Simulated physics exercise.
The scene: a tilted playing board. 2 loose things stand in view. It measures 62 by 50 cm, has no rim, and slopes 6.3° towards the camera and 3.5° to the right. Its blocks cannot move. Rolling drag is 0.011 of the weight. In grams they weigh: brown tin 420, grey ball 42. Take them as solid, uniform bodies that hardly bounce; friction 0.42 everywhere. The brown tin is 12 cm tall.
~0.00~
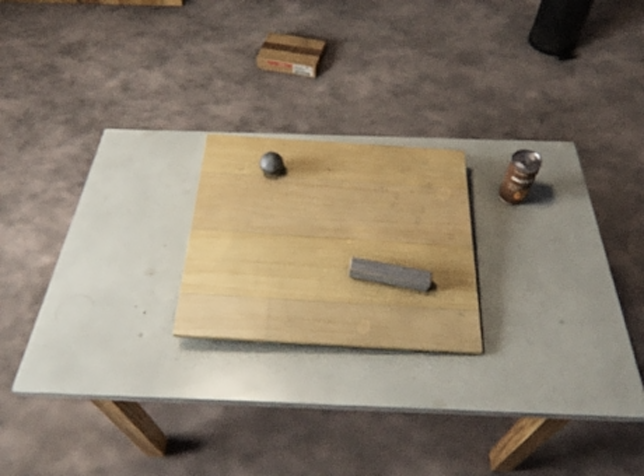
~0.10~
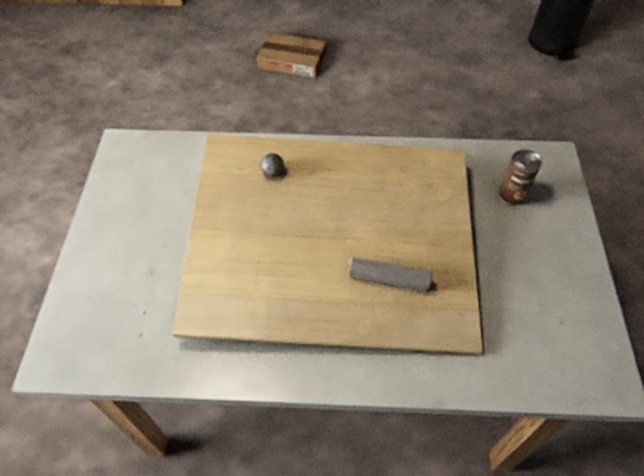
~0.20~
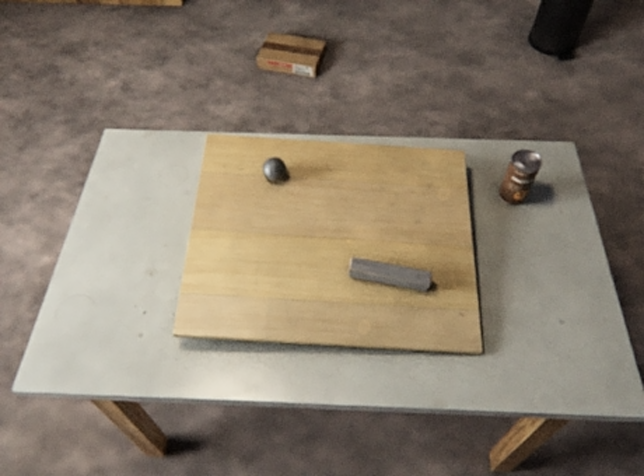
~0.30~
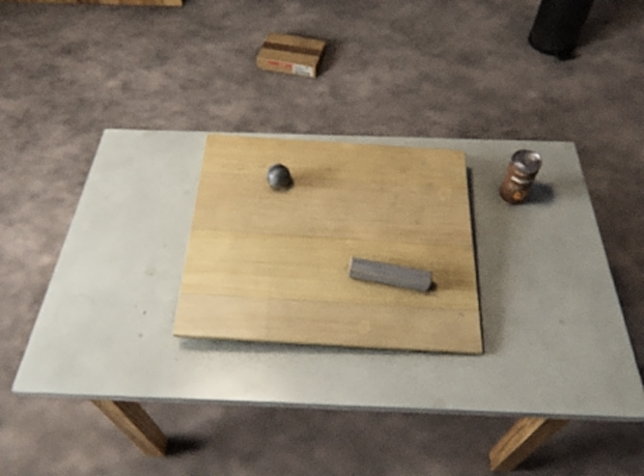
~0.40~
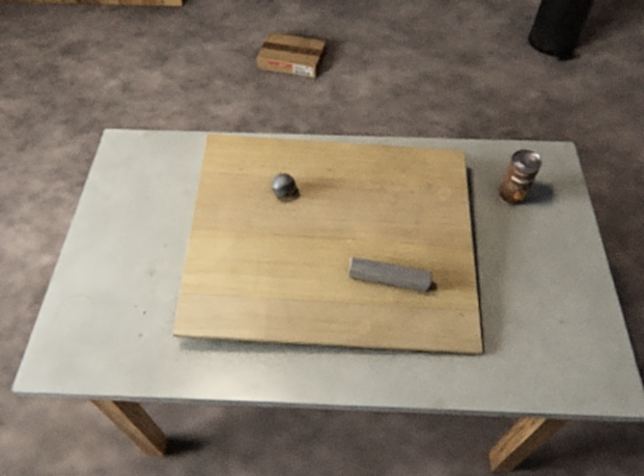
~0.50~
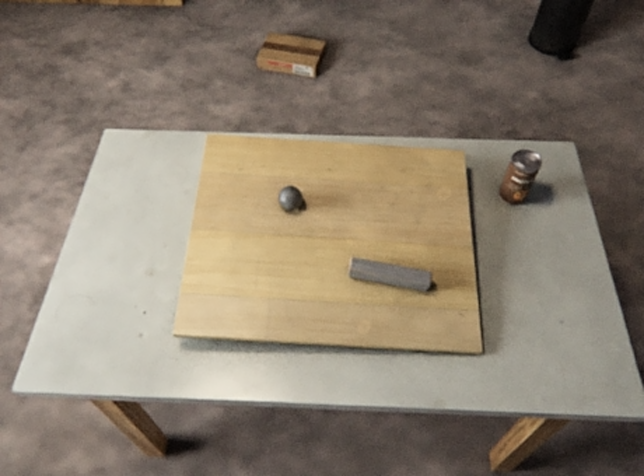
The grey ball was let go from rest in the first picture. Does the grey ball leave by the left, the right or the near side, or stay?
The way out: Near side.
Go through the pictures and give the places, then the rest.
In the first frame, 41 cm of board to the near edge; grey ball (272, 164); brown tin (519, 178).
In the second frame, 40 cm of board to the near edge; grey ball (273, 165); brown tin (519, 178).
In the third frame, 39 cm of board to the near edge; grey ball (275, 169); brown tin (519, 178).
In the fourth frame, 37 cm of board to the near edge; grey ball (278, 175); brown tin (519, 178).
In the fifth frame, 35 cm of board to the near edge; grey ball (284, 185); brown tin (519, 178).
In the sixth frame, 32 cm of board to the near edge; grey ball (291, 198); brown tin (519, 178).
Around 0.90 s, 12 cm of board to the near edge; grey ball near (337, 283).
Around 1.30 s, it has gone over the near edge; grey ball near (418, 440).
Finally (1.5 s), it has gone over the near edge; brown tin still in place (within 8 cm).
